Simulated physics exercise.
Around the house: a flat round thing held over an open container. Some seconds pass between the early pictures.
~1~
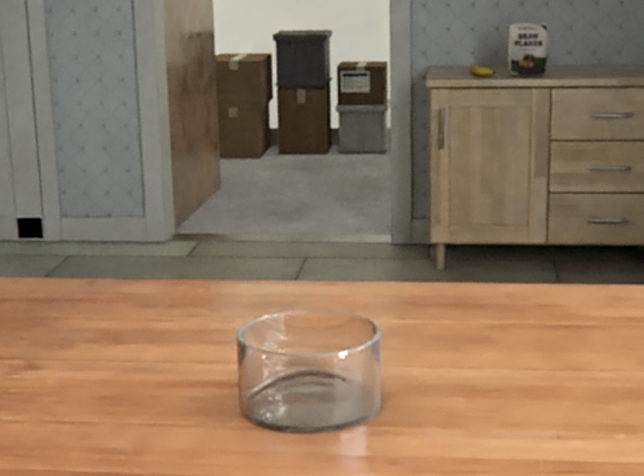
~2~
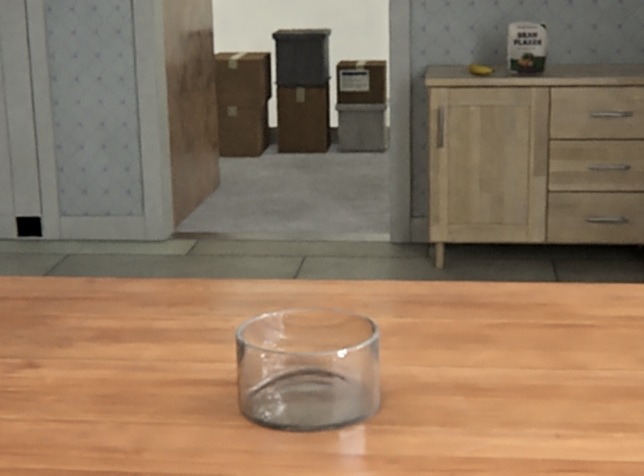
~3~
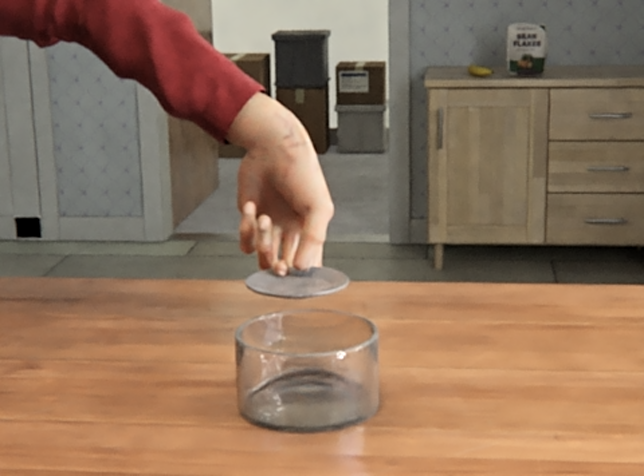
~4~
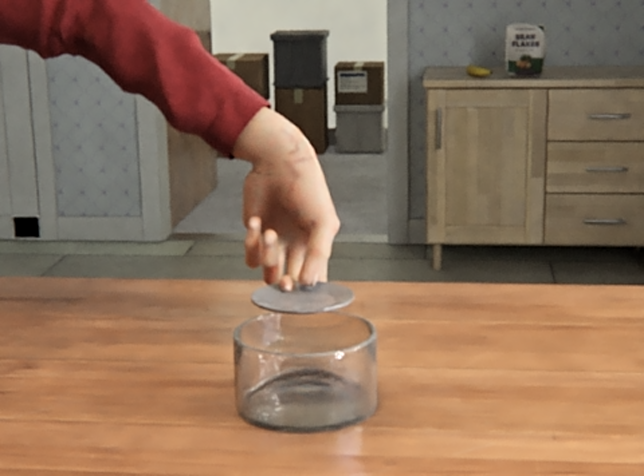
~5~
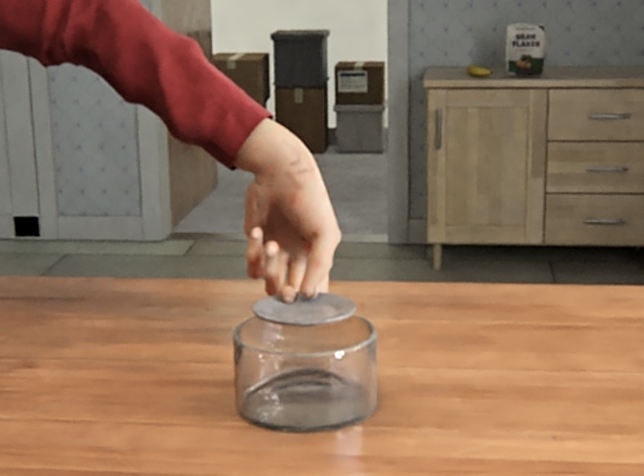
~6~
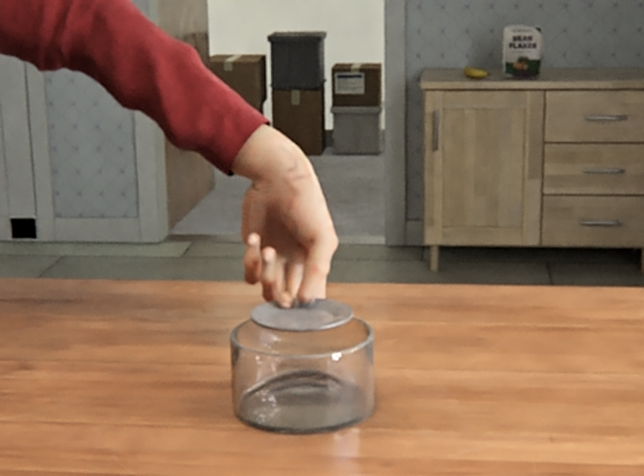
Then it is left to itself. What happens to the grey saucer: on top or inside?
In the end the grey saucer falls in.
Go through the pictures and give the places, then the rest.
Glass (309, 368), in the first frame.
Glass (308, 367), in the second frame.
Still on the way; grey saucer (297, 285); glass (307, 368), in the third frame.
Still on the way; grey saucer (303, 300); glass (306, 368), in the fourth frame.
Still on the way; grey saucer (304, 311); glass (306, 368), in the fifth frame.
In place, still held; grey saucer (302, 318); glass (303, 370), in the sixth frame.
Then, 0.18 s past the last view, grey saucer come down near (303, 397).
Finally, the grey saucer drops inside, near (303, 397).
